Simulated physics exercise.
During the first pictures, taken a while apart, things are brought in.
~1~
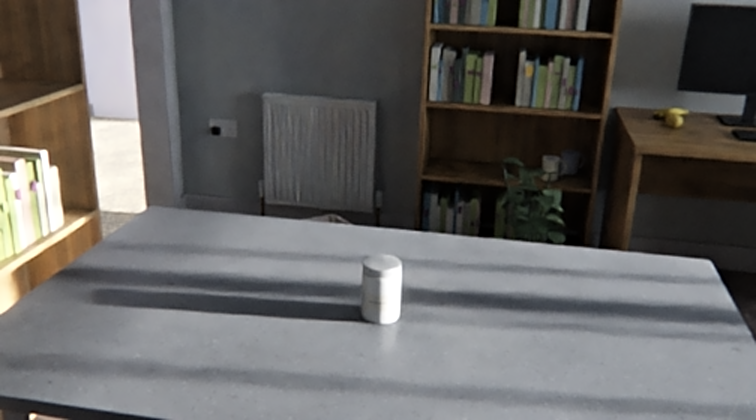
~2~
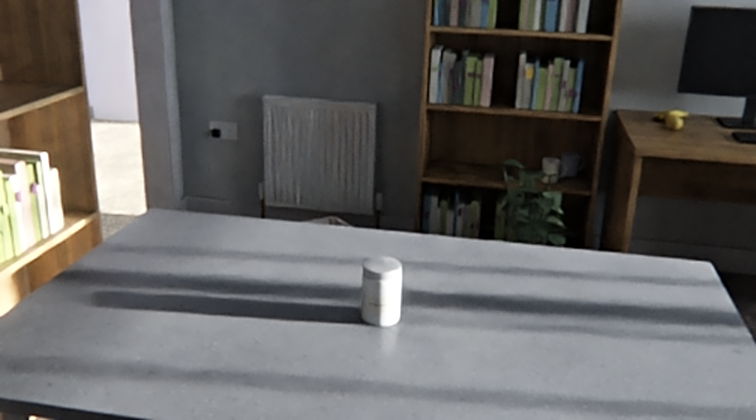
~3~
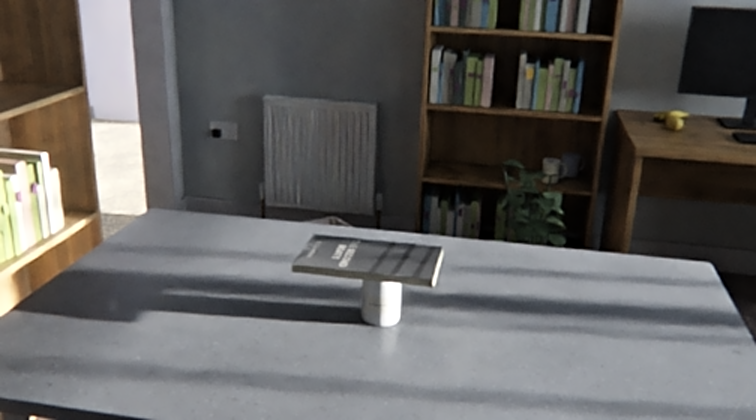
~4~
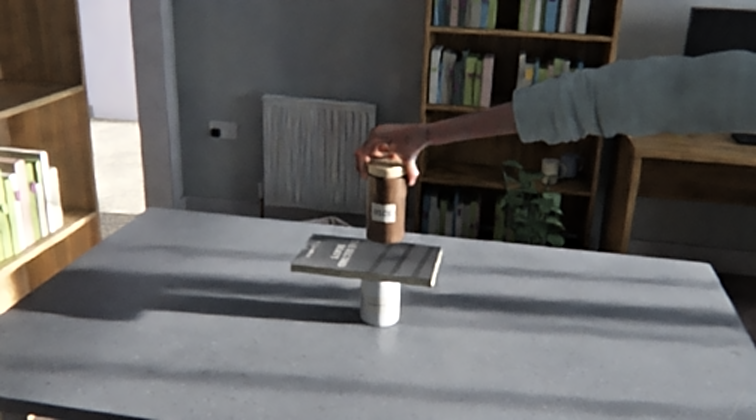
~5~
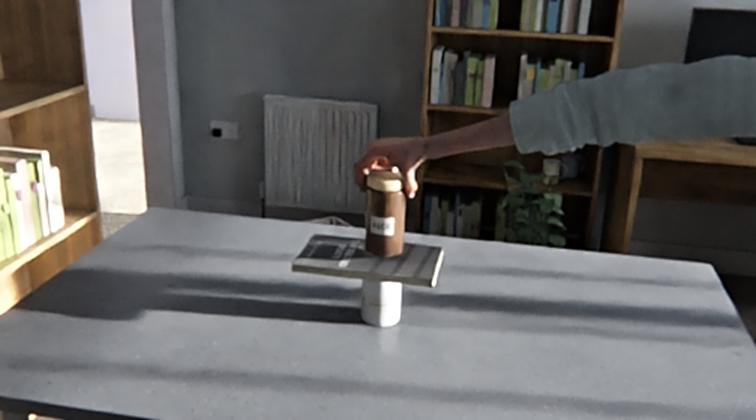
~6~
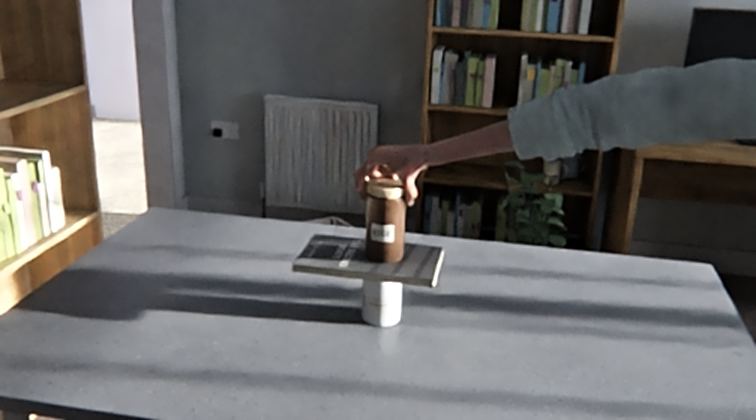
The footage shows a white jar on a grey table, then a flat book resting across its top; a hand reaches in from the right and lowers a brown jar onto the book, keeping hold of its lid.
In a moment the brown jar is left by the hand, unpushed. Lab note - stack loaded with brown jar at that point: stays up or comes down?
Watch - it survives it nicely.
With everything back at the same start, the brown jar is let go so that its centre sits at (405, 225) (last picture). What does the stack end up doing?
After that, it remains intact.
Then, 0.80 s past the last view, nothing moves.
Then, 1.80 s past the last view, brown jar resting near (385, 221).
Finally, all 3 still in place. Final places as the last picture's camera would see them, brown jar near (386, 221). The stack stays up.
